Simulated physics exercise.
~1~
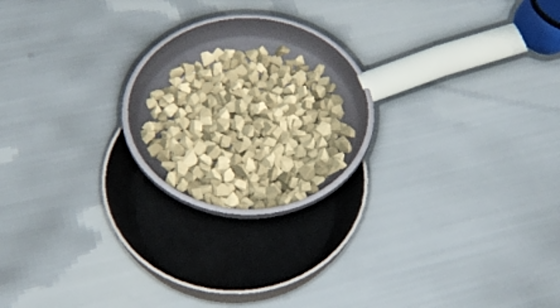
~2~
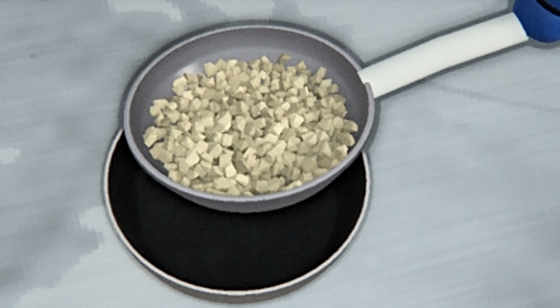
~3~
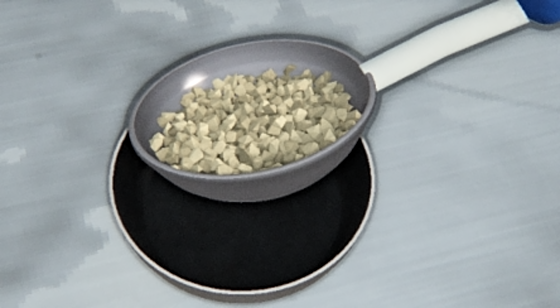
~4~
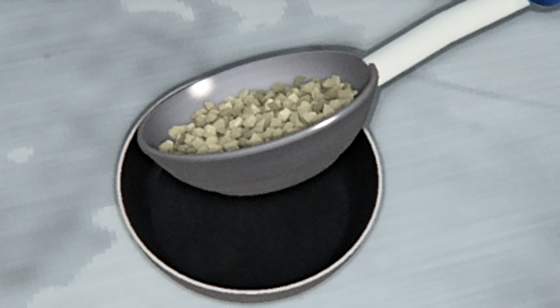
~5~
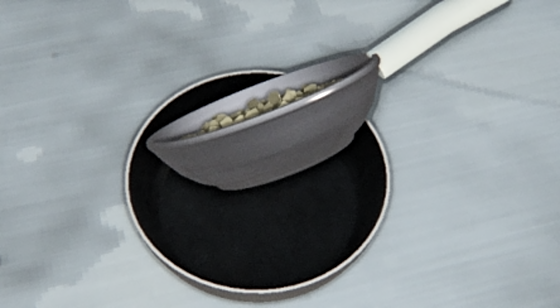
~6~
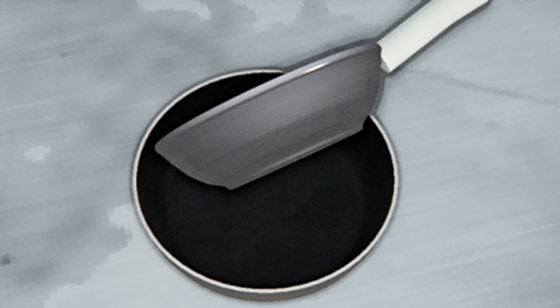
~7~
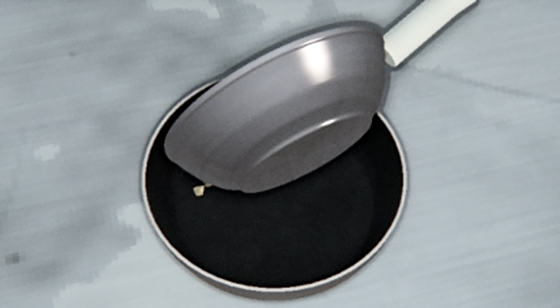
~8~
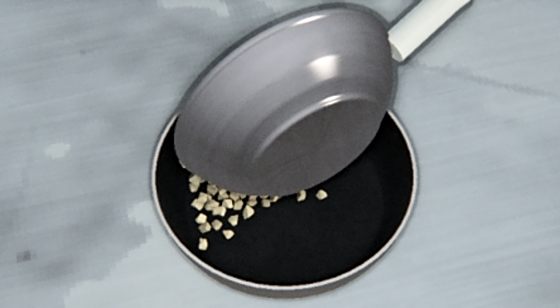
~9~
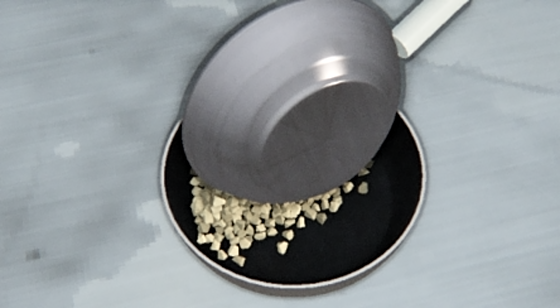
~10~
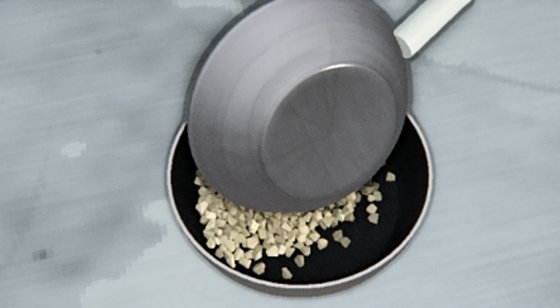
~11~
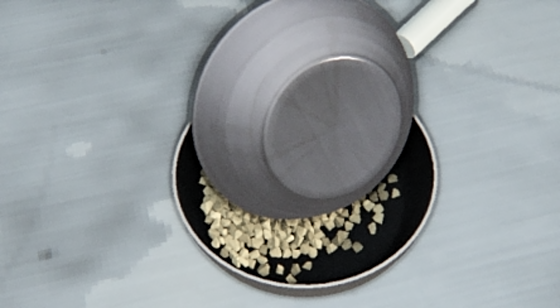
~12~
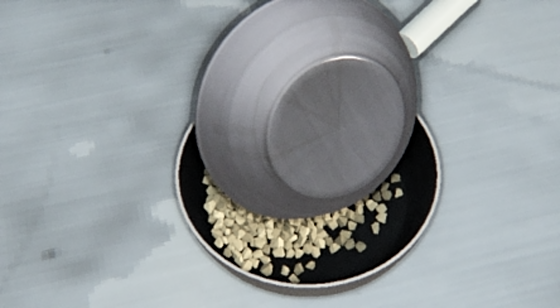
In the video, a gray pan with a white handle, filled with small pale chunks, gradually tilts above a round black pan until the pieces tumble out, and it ends nearly upside down with the chunks piled in the lower part of the black pan.
